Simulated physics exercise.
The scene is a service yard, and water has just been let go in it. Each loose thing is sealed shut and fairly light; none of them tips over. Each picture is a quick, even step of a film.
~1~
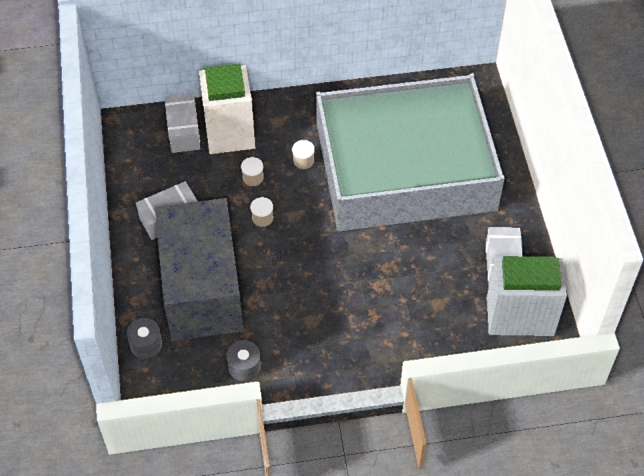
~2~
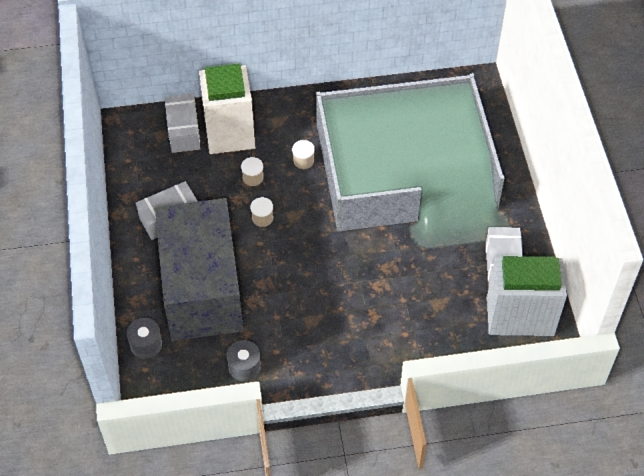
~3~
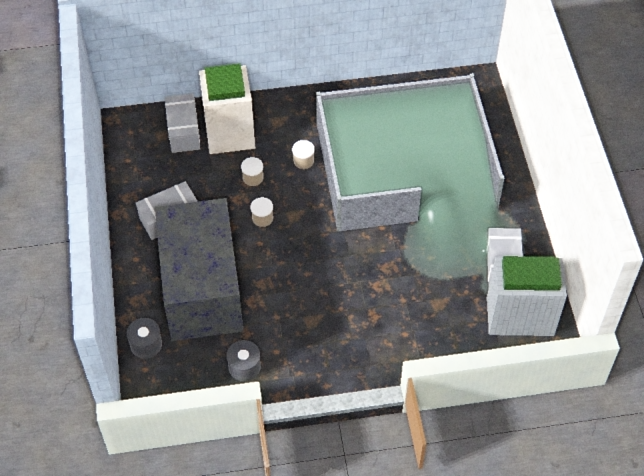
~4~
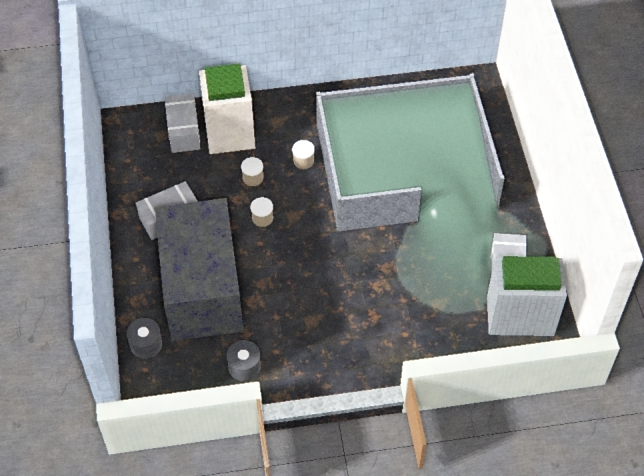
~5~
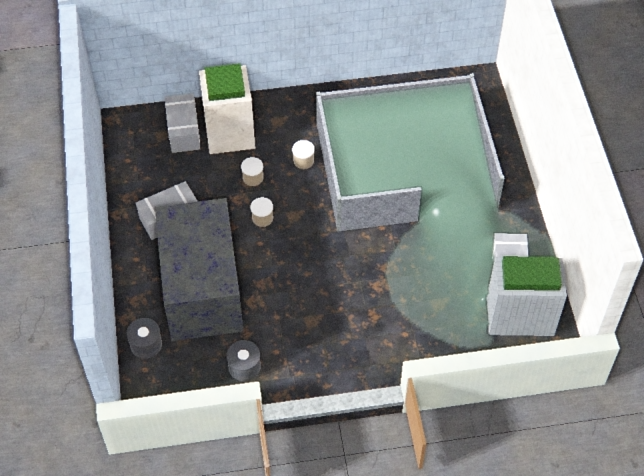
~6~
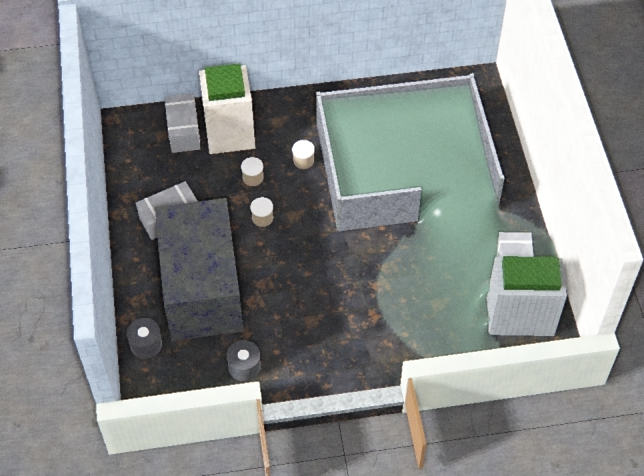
In the video, part of the front wall of a raised tank of green water disappears in a walled yard, and water pours through the gap, spreading across the dark floor around the grass-topped block at right, which barely shifts.
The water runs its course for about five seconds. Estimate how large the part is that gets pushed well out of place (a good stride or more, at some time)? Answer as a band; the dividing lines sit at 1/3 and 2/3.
1/3 to 2/3.
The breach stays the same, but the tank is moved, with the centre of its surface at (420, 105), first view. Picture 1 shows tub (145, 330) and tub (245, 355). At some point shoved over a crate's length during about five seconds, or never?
Findings in sequence - reached that distance; reached that distance.
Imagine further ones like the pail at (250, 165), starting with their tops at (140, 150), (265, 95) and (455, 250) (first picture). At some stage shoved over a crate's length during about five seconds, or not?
First remains in place, second remains in place, third driven off.
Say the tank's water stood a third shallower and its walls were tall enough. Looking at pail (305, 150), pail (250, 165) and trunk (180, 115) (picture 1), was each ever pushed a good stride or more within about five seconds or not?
First: Falls short; second: Falls short; third: Falls short.
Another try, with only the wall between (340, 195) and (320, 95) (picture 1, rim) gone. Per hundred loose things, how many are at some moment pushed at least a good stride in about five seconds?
Estimate: Close to 90 per cent.
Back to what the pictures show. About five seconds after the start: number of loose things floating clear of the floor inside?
I count 3.
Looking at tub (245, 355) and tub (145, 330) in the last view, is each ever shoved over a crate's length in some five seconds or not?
Answer in sequence: The full distance; the full distance.
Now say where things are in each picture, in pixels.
A trunk at (506, 251) rests on the ground; a trunk at (181, 115) rests on the ground; 0 of 8 have shifted, in the first frame.
A trunk at (506, 251) rests on the ground; a trunk at (181, 115) rests on the ground; 0 of 8 have shifted, in the second frame.
A trunk at (506, 252) rests on the ground; a trunk at (181, 115) rests on the ground; 0 of 8 have shifted, in the third frame.
A trunk at (510, 258), on the bottom, close to its start; a trunk at (181, 115), on the bottom; 1 of 8 have shifted, in the fourth frame.
A trunk at (512, 257), on the bottom, close to its start; a trunk at (181, 115) rests on the ground; 1 of 8 have shifted, in the fifth frame.
A trunk at (517, 256) rests on the ground, close to its start; a trunk at (181, 115) rests on the ground; 1 of 8 have shifted, in the sixth frame.
A moment on, 0 of 8 are well off their spots; 1 afloat.
Next, 0 of 8 are well off their spots; 1 afloat.
Later, 2 of 8 are well off their spots; 2 afloat.
In the end, 3 of 8 are well off their spots, and 3 have been at some point; 3 afloat.
